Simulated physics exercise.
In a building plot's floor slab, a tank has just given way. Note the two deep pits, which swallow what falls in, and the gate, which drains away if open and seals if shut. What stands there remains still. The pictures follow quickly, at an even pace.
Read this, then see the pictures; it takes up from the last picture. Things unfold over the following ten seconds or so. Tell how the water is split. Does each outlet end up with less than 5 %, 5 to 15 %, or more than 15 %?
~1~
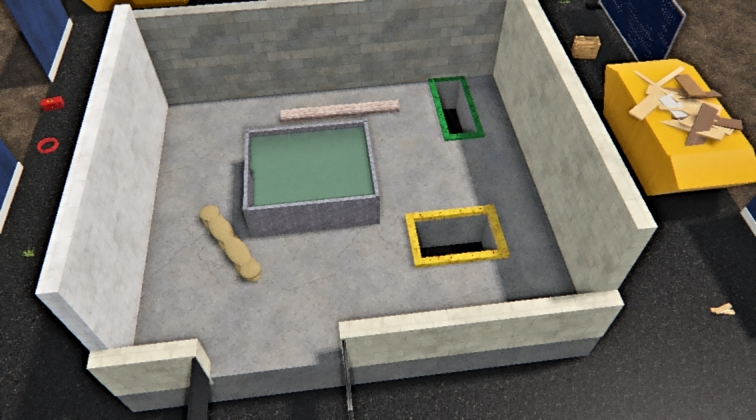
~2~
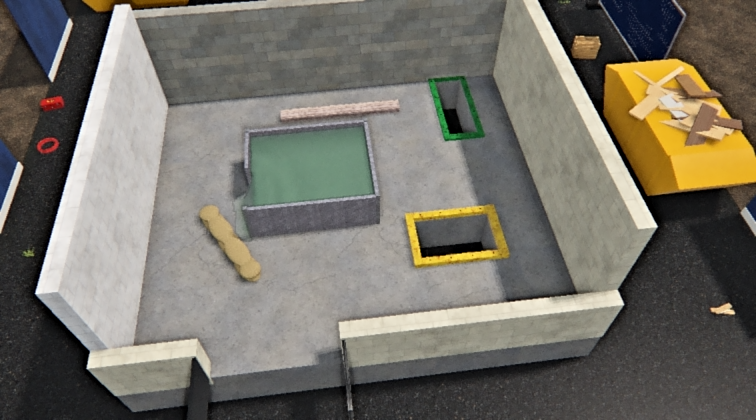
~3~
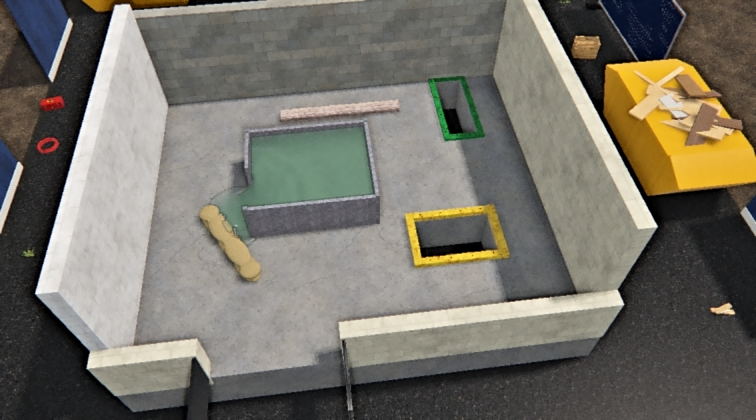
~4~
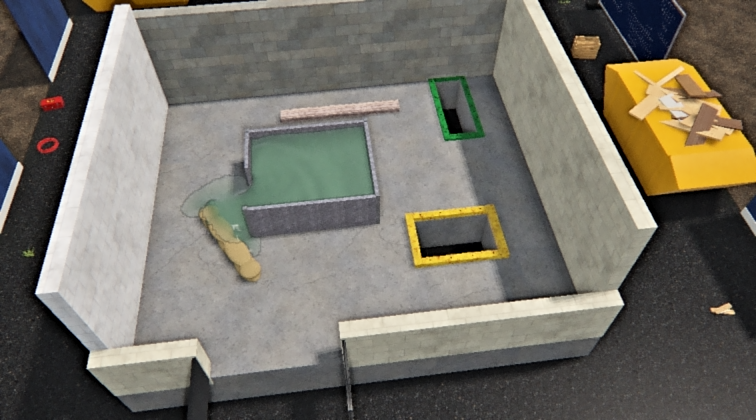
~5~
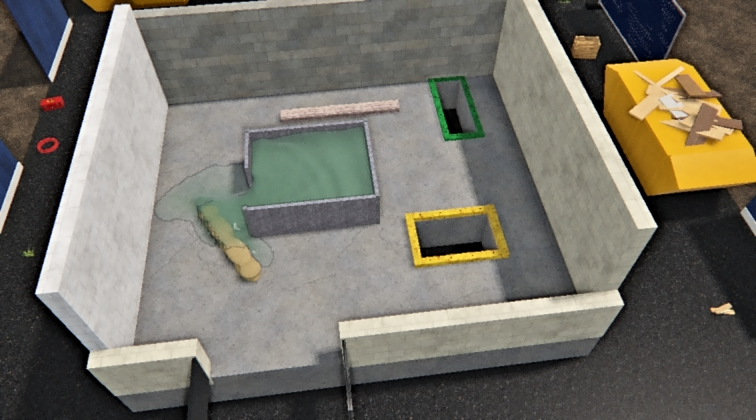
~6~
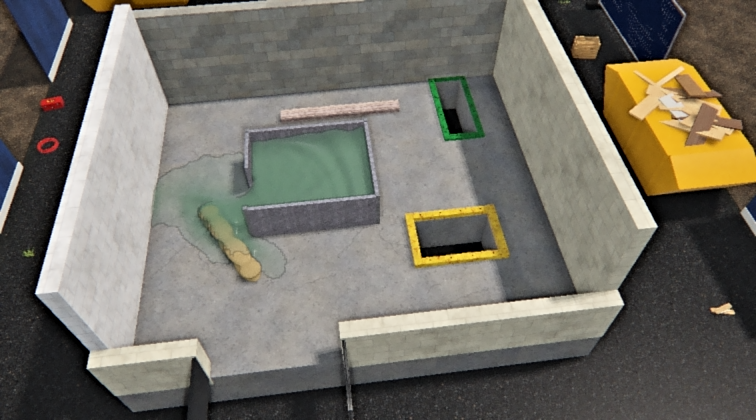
Each ends thus: The gate with 5 to 15 %; the yellow pit with less than 5 %; the green pit with 5 to 15 %.
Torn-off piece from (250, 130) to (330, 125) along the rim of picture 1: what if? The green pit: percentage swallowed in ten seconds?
Per cent: Green 15.
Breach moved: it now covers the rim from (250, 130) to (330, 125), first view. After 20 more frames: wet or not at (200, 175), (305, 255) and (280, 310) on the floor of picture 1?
As listed: Covered, free of water, not flooded.
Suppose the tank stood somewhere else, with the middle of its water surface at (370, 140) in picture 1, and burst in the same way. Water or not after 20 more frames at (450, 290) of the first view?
The answer is spared.
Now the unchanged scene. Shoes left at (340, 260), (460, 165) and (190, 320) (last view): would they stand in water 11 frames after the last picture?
Points in order - 1: Inundated; 2: Unwetted; 3: Inundated.
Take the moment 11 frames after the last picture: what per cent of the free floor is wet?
I'd say 35 per cent.
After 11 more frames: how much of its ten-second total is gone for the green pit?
My guess is about 0 %.
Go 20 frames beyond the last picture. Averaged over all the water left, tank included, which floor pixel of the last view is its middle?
Centre of mass: Roughly (261, 198).
A moment on, water covers 20 % of the floor; the gate 0 %, the yellow pit 0 %, the green pit 0 %.
Next, water covers 35 % of the floor; the gate 0 %, the yellow pit 0 %, the green pit 0 %.
Then, water covers 55 % of the floor; the gate 1 %, the yellow pit 0 %, the green pit 0 %.
Later, water covers 70 % of the floor; the gate 4 %, the yellow pit 0 %, the green pit 4 %.
In the end, water covers 90 % of the floor; the gate 9 %, the yellow pit 0 %, the green pit 10 %.
